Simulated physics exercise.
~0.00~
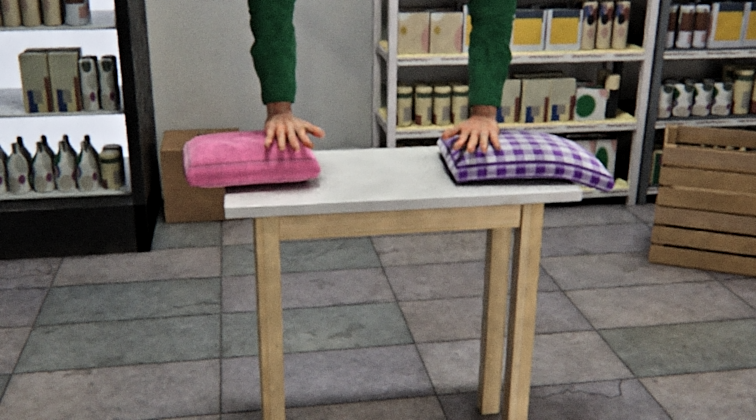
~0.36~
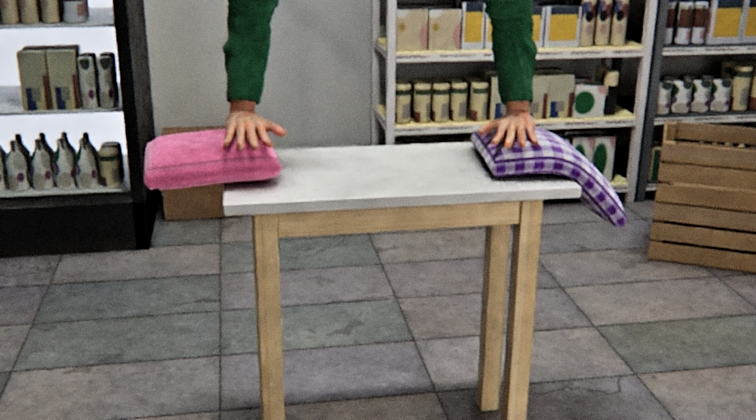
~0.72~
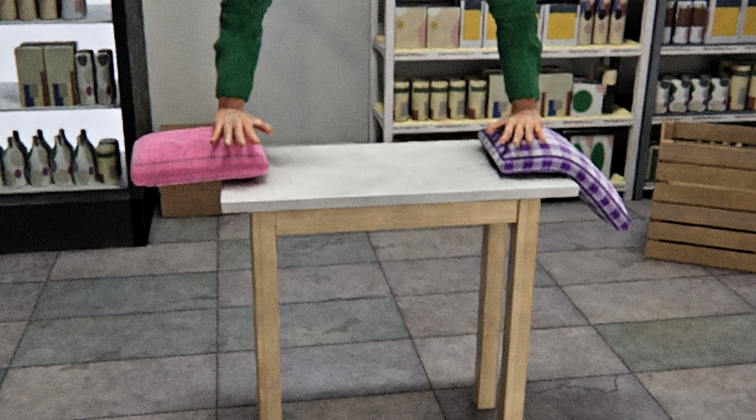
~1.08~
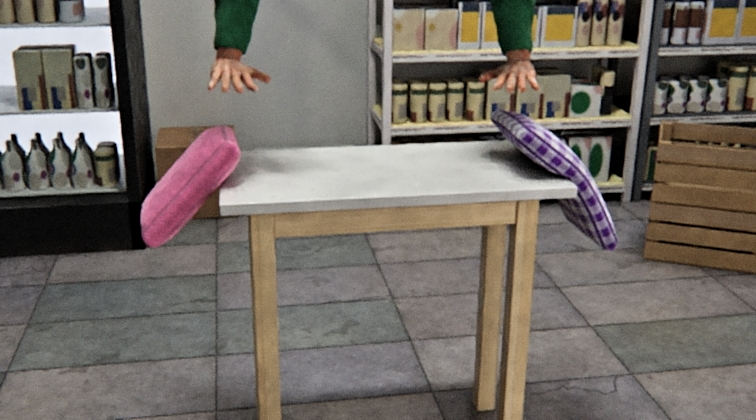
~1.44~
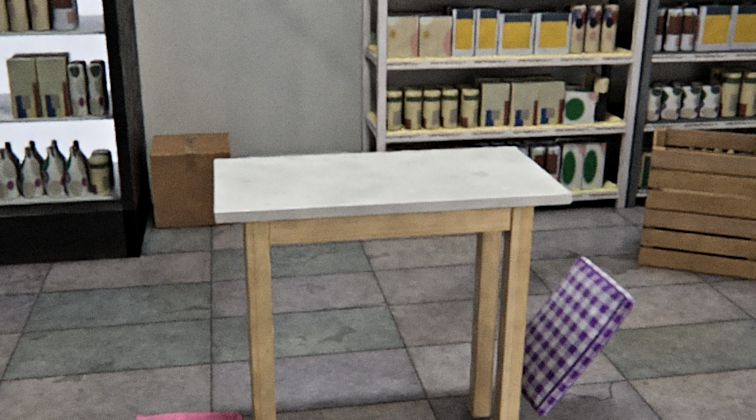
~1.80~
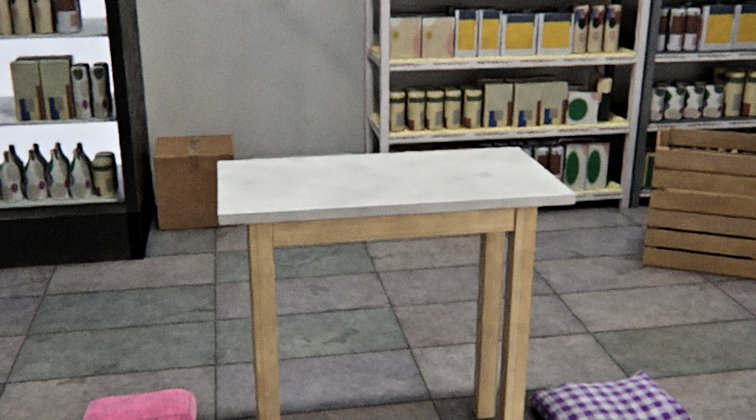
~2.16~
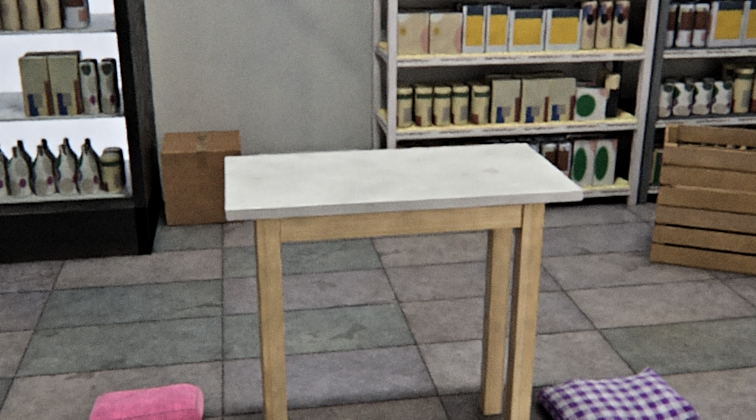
The video shows two hands pushing a pink soft bag and a purple checked folded blanket outward over opposite ends of a small table, then letting go. The bag tips off the left end, the blanket slumps off the right, and both end up lying on the floor.
